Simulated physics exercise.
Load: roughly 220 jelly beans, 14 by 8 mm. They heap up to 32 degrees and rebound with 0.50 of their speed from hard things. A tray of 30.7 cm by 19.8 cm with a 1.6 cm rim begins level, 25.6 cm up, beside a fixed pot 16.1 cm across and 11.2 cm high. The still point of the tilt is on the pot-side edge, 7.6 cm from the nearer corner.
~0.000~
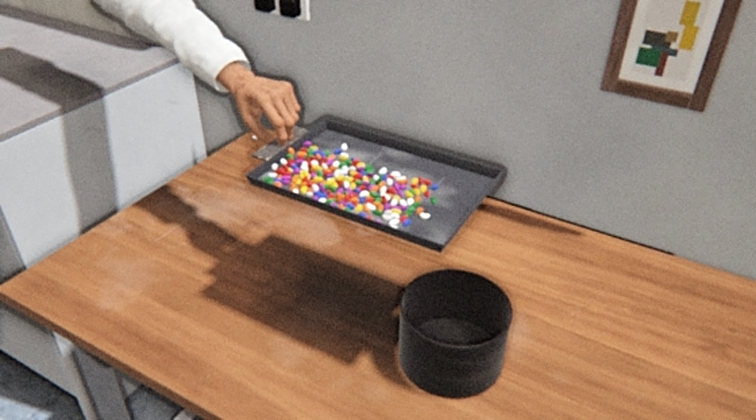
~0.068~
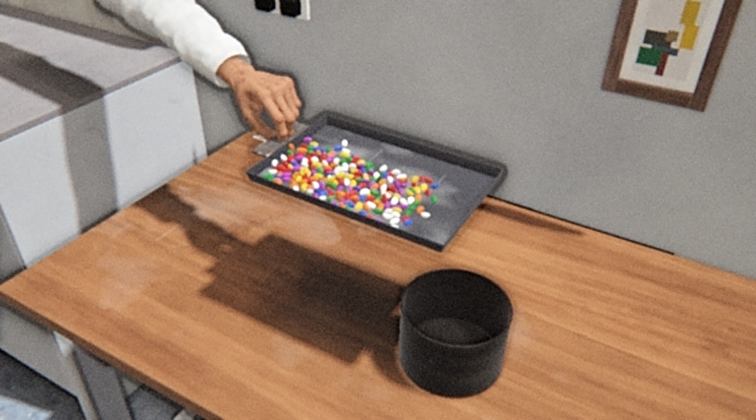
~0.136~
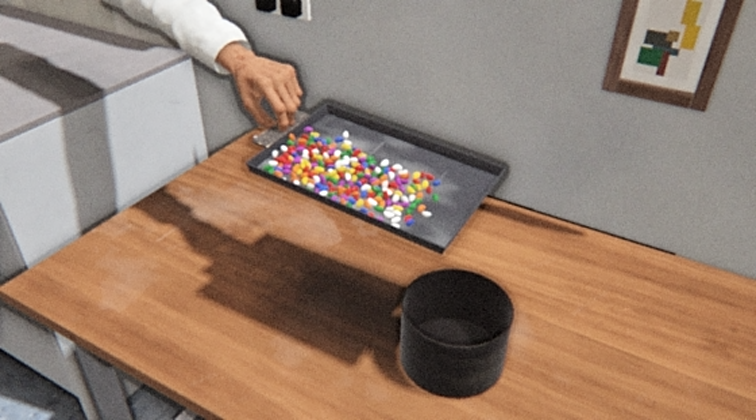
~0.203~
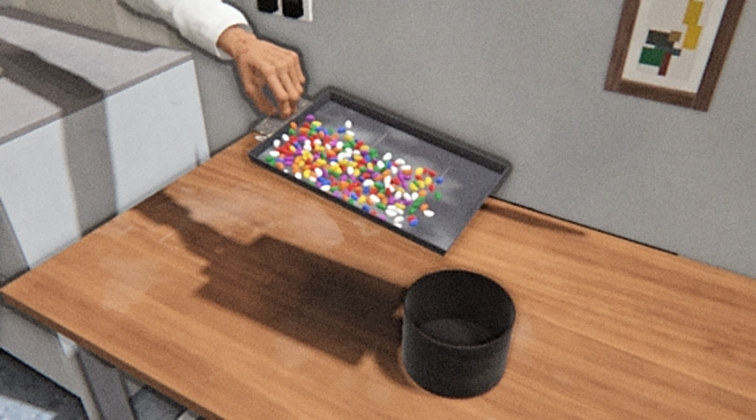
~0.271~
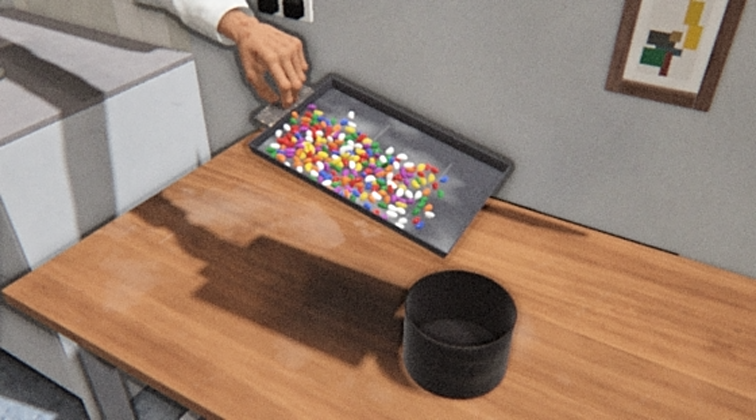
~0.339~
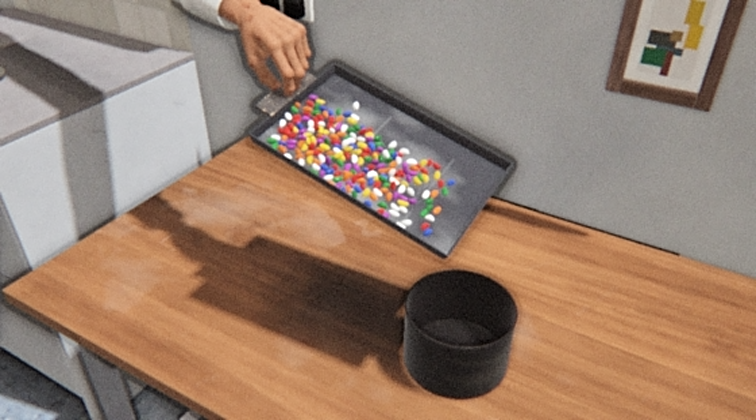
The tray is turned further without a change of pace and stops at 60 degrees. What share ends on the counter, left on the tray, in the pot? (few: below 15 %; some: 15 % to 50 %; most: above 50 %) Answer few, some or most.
Counter some, tray some, pot some.
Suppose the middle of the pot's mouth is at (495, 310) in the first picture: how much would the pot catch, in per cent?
Some 15 per cent.
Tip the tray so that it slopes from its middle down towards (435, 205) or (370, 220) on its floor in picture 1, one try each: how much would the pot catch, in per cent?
Some 25 and 5 per cent.
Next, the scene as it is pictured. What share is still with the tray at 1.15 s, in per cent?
About 40 per cent.
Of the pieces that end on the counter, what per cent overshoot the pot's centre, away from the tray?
Some 90 per cent.
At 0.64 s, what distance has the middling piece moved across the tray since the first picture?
Some 6 cm.
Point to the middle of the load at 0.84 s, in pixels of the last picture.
At about (435, 219).
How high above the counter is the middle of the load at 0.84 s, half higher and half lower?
Some 28 cm.
After 0.64 s, tilt 40 degrees; the tray holds 100 %, the pot 0 %.
After 0.84 s, tilt 53 degrees; the tray holds 95 %, the pot 0 %.
After 1.15 s, tilt 60 degrees; the tray holds 40 %, the pot 15 %.
By 2.9 s all is still; counter 45 %, tray 25 %, pot 30 %.
